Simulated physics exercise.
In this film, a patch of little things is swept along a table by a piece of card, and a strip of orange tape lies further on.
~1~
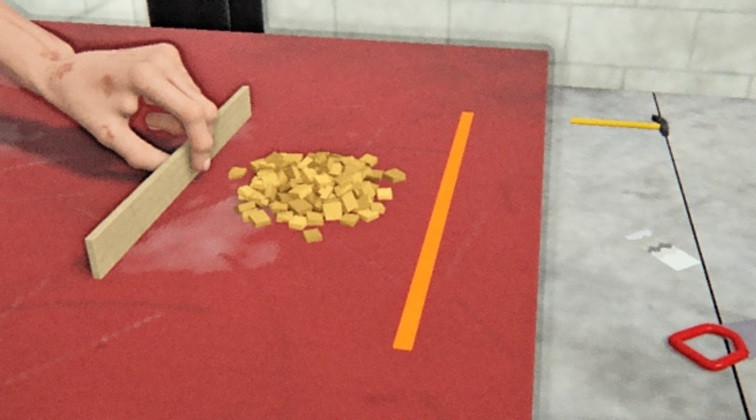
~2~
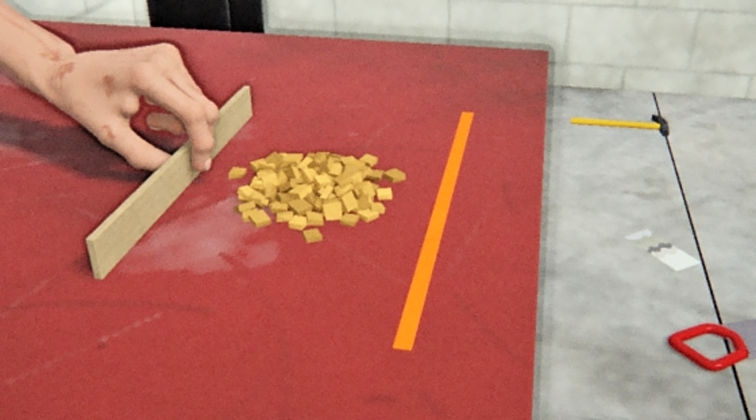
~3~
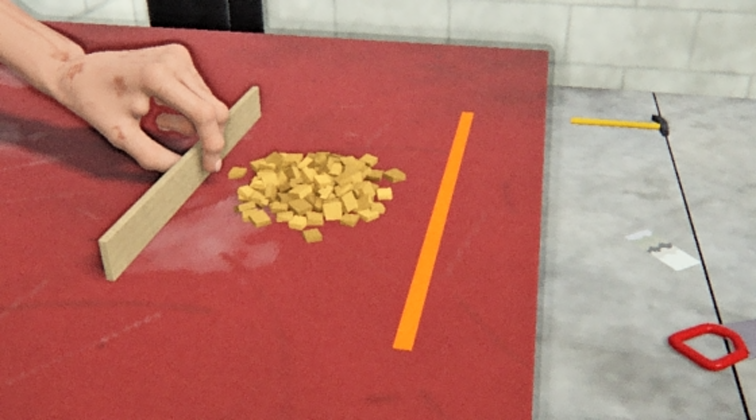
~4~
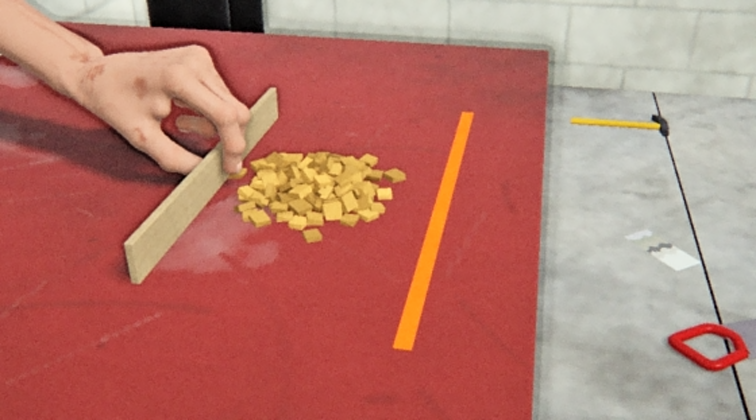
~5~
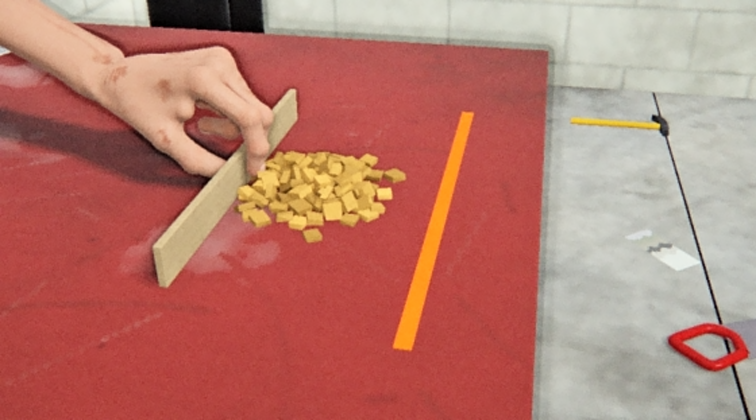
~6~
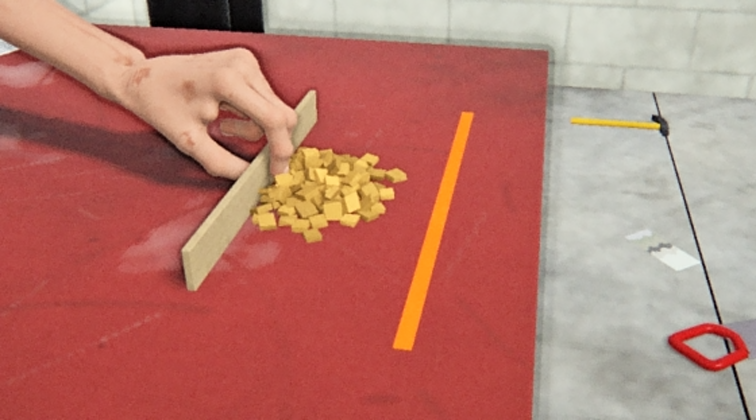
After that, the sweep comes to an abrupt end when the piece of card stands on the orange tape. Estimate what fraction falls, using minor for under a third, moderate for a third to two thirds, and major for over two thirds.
The fraction that falls is minor.
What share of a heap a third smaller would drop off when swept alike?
Result: Near 10 %.
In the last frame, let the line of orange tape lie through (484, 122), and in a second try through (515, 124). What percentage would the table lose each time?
First close to 40 percent, then close to 80 percent.
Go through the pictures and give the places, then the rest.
In the first picture, piece of card (108, 242), at rest; orange tape (466, 120), about a palm's width from the edge; edge at (542, 216); the heap (307, 188), cereal squares.
In the second picture, piece of card (109, 242), at rest.
In the third picture, piece of card (121, 243); the heap (307, 188).
In the fourth picture, piece of card (145, 246).
In the fifth picture, piece of card (173, 249); the heap (307, 188), just a few pushed along.
In the sixth picture, piece of card (201, 253); orange tape (466, 120); edge at (542, 216); the heap (318, 189), roughly half pushed along.
Just after the last frame, piece of card still moving, near (360, 163); heap all on the table, its front near (476, 179).
A moment on, piece of card stopped at the orange tape; heap about a tenth over the edge.
Further on, piece of card stopped at the orange tape; heap roughly a quarter over the edge.
When it is over, piece of card stopped at the orange tape; heap roughly a quarter over the edge.
